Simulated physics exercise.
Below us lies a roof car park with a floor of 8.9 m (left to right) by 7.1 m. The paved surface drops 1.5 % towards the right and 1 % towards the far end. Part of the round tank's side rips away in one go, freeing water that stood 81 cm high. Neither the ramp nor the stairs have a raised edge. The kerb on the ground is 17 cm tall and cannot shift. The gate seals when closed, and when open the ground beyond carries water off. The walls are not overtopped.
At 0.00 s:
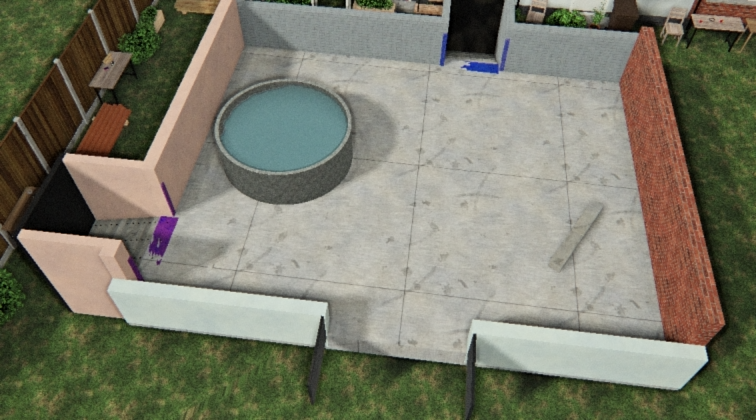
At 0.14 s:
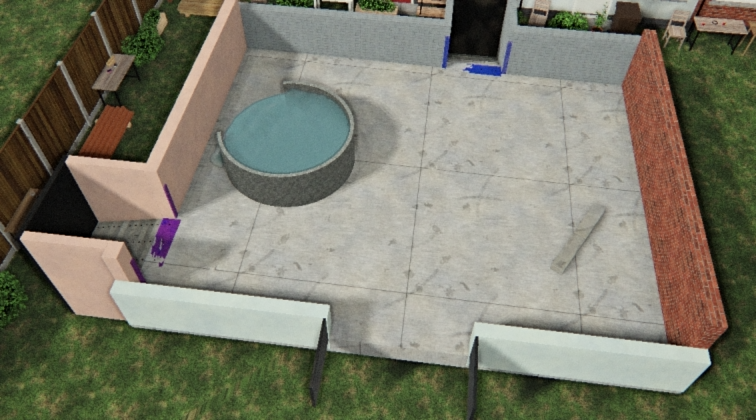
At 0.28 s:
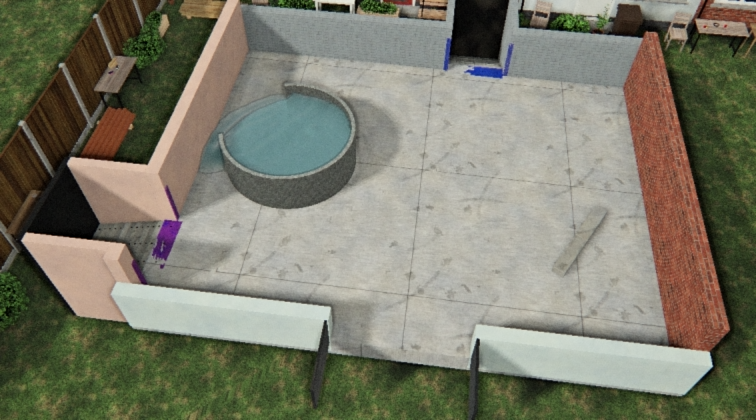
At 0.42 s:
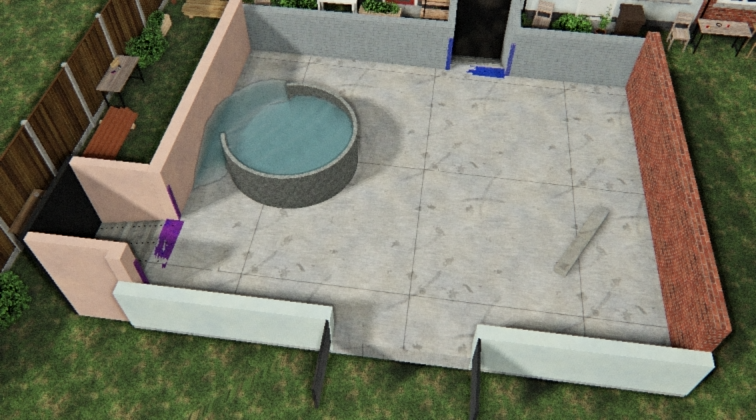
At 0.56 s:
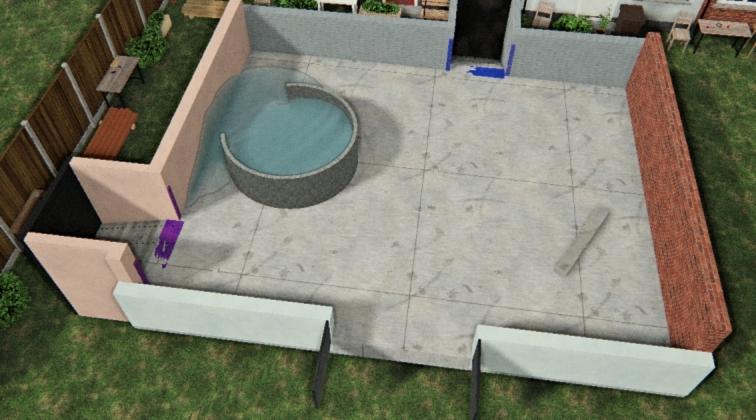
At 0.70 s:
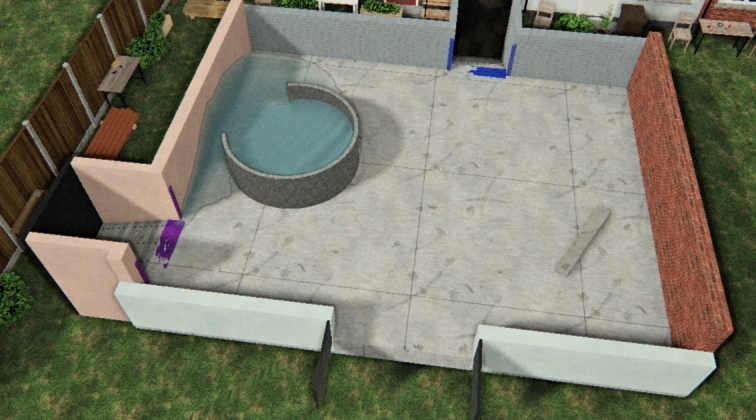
At the start, a round grey tank full of still water stands on a paved, walled area. Part of its side on the upper left disappears, and water pours out towards the pinkish wall. The water then spreads along that wall, both towards the far grey wall and towards the viewer.
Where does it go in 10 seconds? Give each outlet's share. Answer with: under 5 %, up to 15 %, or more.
The gate opening takes not even 5 %; the stairwell (marked blue) takes under 5 %; the basement ramp (marked purple) takes not even 5 %.
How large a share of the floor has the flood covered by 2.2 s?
Near 25 per cent is wet.
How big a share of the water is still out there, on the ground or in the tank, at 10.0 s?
Some 94 per cent remains.
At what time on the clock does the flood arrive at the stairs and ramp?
Arrival: Stairs 2.6 s, ramp 0.9 s.
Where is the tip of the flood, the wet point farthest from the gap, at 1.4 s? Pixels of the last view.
Around (147, 302).
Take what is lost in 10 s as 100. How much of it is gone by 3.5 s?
Some 15 per cent by then.
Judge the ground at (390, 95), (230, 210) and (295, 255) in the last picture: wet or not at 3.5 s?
In turn: Under water, flooded, wet.
After 1.4 s water covers 15 % of the floor and is deepest (71 cm) near (252, 51); gone so far, the gate opening 0 %, the stairwell (marked blue) 0 %, the basement ramp (marked purple) 0 %.
After 2.2 s water covers 25 % of the floor and is deepest (59 cm) near (250, 56); gone so far, the gate opening 0 %, the stairwell (marked blue) 0 %, the basement ramp (marked purple) 0 %.
After 3.5 s water covers 55 % of the floor and is deepest (32 cm) near (267, 53); gone so far, the gate opening 0 %, the stairwell (marked blue) 0 %, the basement ramp (marked purple) 1 %.
After 6.0 s water covers 90 % of the floor and is deepest (21 cm) near (625, 94); gone so far, the gate opening 1 %, the stairwell (marked blue) 1 %, the basement ramp (marked purple) 2 %.
After 10.0 s water covers 85 % of the floor and is deepest (18 cm) near (625, 94); gone so far, the gate opening 1 %, the stairwell (marked blue) 3 %, the basement ramp (marked purple) 2 %.
